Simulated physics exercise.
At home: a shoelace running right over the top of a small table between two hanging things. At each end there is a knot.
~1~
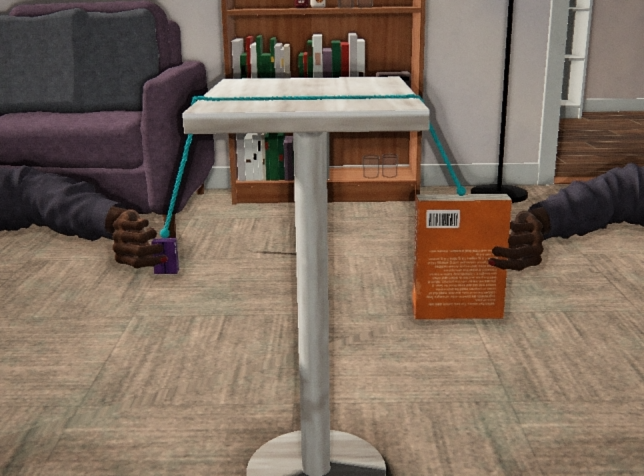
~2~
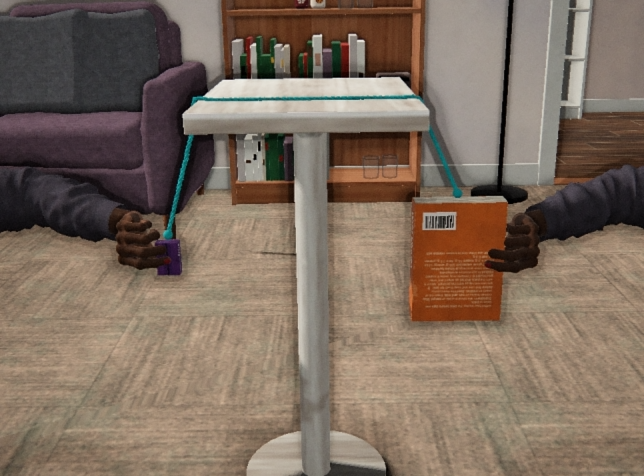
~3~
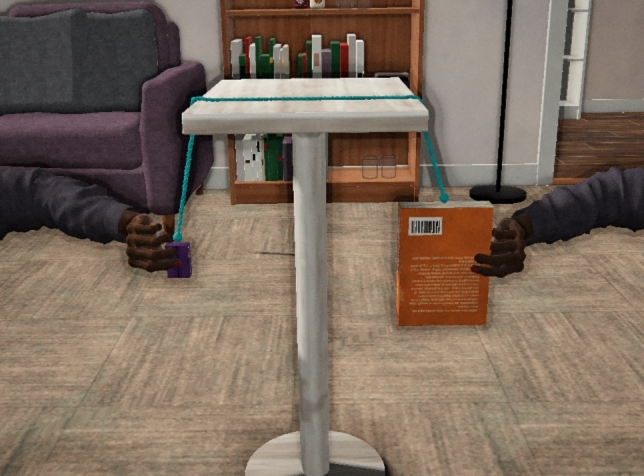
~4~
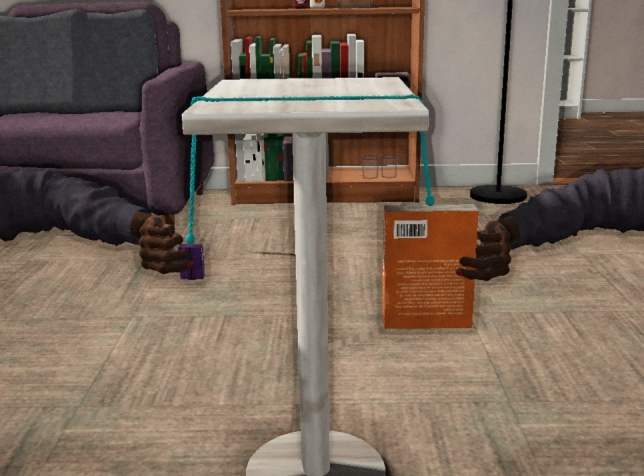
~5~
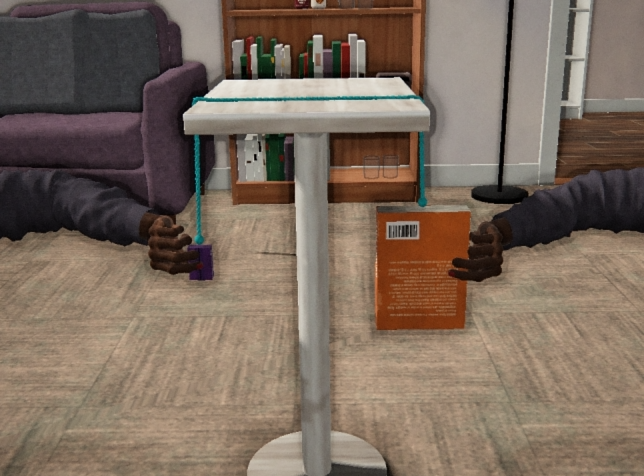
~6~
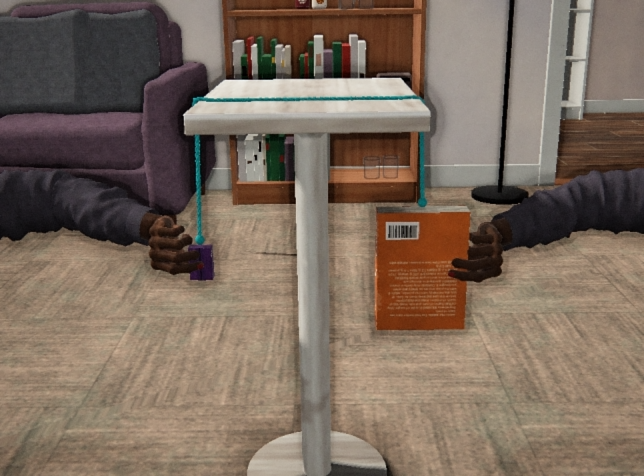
A teal cord runs over a small white pedestal table in a living room, seen straight on, with a purple sofa at left and a bookcase behind. One dark-sleeved hand holds a small purple box at the cord's left end, another an orange book at its right. The hands draw both objects slightly inward and down until the cord hangs nearly vertical, then stay still; the camera never moves.
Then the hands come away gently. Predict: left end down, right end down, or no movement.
Drawn right.
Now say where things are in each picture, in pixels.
In the first frame, left matchbox (165, 256); right book (460, 257); shoelace over the top (289, 99).
In the second frame, left matchbox (169, 257); right book (456, 260).
In the third frame, left matchbox (179, 260); right book (443, 264).
In the fourth frame, left matchbox (191, 262); right book (428, 267).
In the fifth frame, left matchbox (201, 263); right book (421, 268).
In the sixth frame, left matchbox (202, 263); right book (421, 269); shoelace over the top (290, 100).
Then, 0.30 s later than the last view, left matchbox pulled up onto the top near (204, 42); right book lower near (416, 394).
Then, 0.60 s later than the last view, left matchbox down on the floor; right book down on the floor near (446, 450).
Then, 0.90 s later than the last view, left matchbox down on the floor near (419, 464); right book down on the floor.
Finally, left matchbox down on the floor near (498, 443); right book down on the floor. The shoelace runs down on the right.
